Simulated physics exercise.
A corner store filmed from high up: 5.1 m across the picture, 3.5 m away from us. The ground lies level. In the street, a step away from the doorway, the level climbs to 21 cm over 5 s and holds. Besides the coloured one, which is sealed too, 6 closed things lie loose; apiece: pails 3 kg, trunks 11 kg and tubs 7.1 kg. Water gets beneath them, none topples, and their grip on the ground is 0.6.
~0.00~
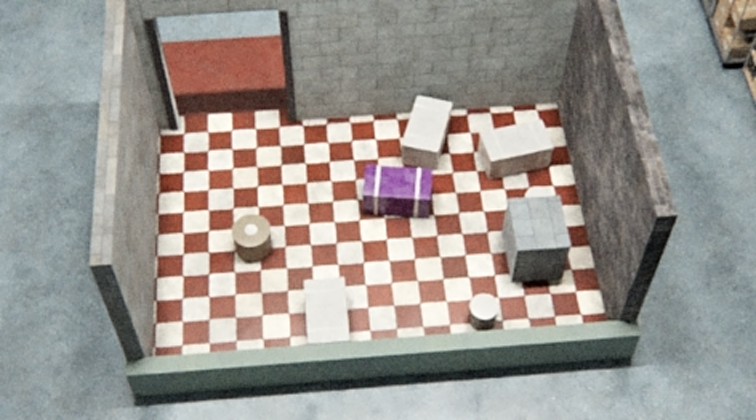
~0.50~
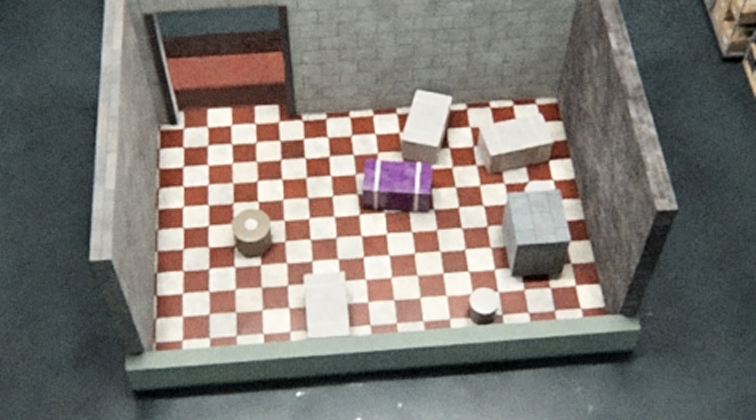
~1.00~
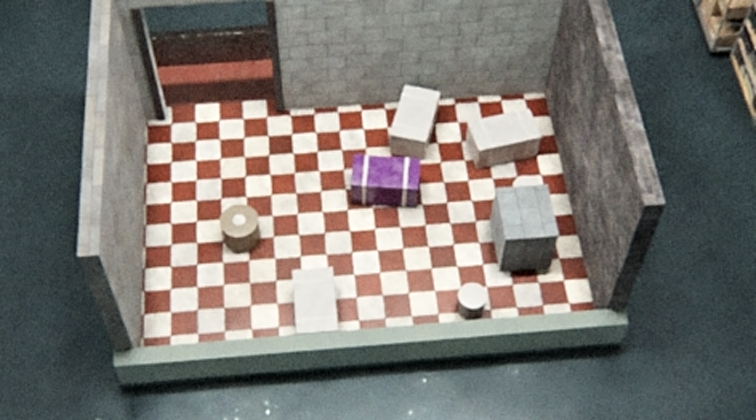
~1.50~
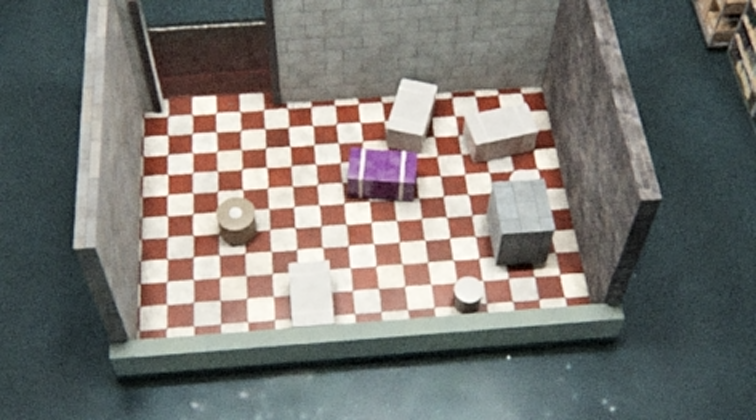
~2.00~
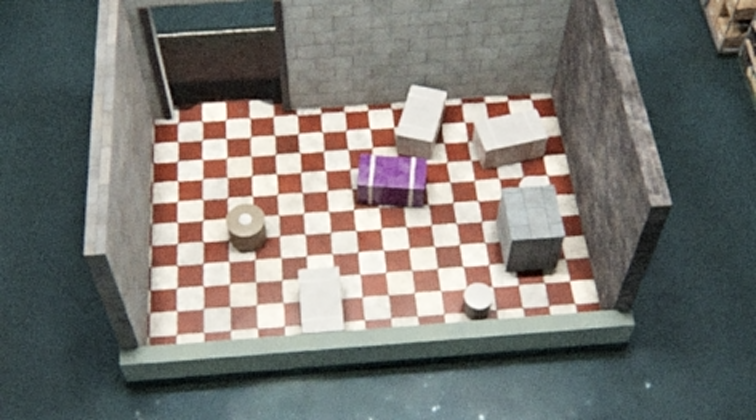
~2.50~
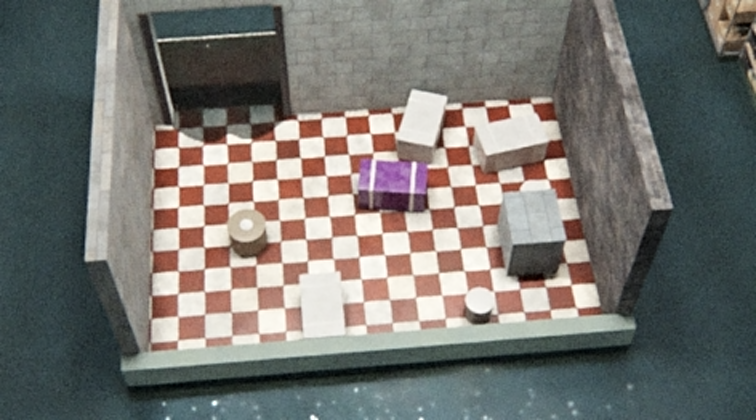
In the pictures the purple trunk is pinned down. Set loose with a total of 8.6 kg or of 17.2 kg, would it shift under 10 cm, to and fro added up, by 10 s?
Verdict: The lower weight is enough.
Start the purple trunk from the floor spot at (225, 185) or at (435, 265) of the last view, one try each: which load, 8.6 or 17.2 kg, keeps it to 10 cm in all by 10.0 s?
In that order: Neither holds; neither is enough.
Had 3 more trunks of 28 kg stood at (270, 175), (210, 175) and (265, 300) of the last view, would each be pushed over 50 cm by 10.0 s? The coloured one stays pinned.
In that order: Over, past it, past it.
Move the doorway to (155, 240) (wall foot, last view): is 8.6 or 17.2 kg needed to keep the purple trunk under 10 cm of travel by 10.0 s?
Then neither load is enough.
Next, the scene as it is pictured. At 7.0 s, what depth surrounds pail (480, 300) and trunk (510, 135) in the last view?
About 3 and 0 cm.
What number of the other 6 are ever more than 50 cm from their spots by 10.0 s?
That makes 3.
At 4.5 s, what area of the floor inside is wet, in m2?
Roughly 5.0 m2.
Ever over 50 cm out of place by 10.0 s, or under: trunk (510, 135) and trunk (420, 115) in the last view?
In turn: Less, less.
After 3.5 s the purple trunk would be 0 cm from its start with 8.6 kg and 0 cm from its start with 17.2 kg; 0 cm of water round it then.
After 4.5 s the purple trunk would be 0 cm from its start with 8.6 kg and 0 cm from its start with 17.2 kg; 0 cm of water round it then.
After 7.0 s the purple trunk would be 0 cm from its start with 8.6 kg and 0 cm from its start with 17.2 kg; 2 cm of water round it then.
After 10.0 s the purple trunk would be 1 cm from its start with 8.6 kg and 0 cm from its start with 17.2 kg; 3 cm of water round it then.
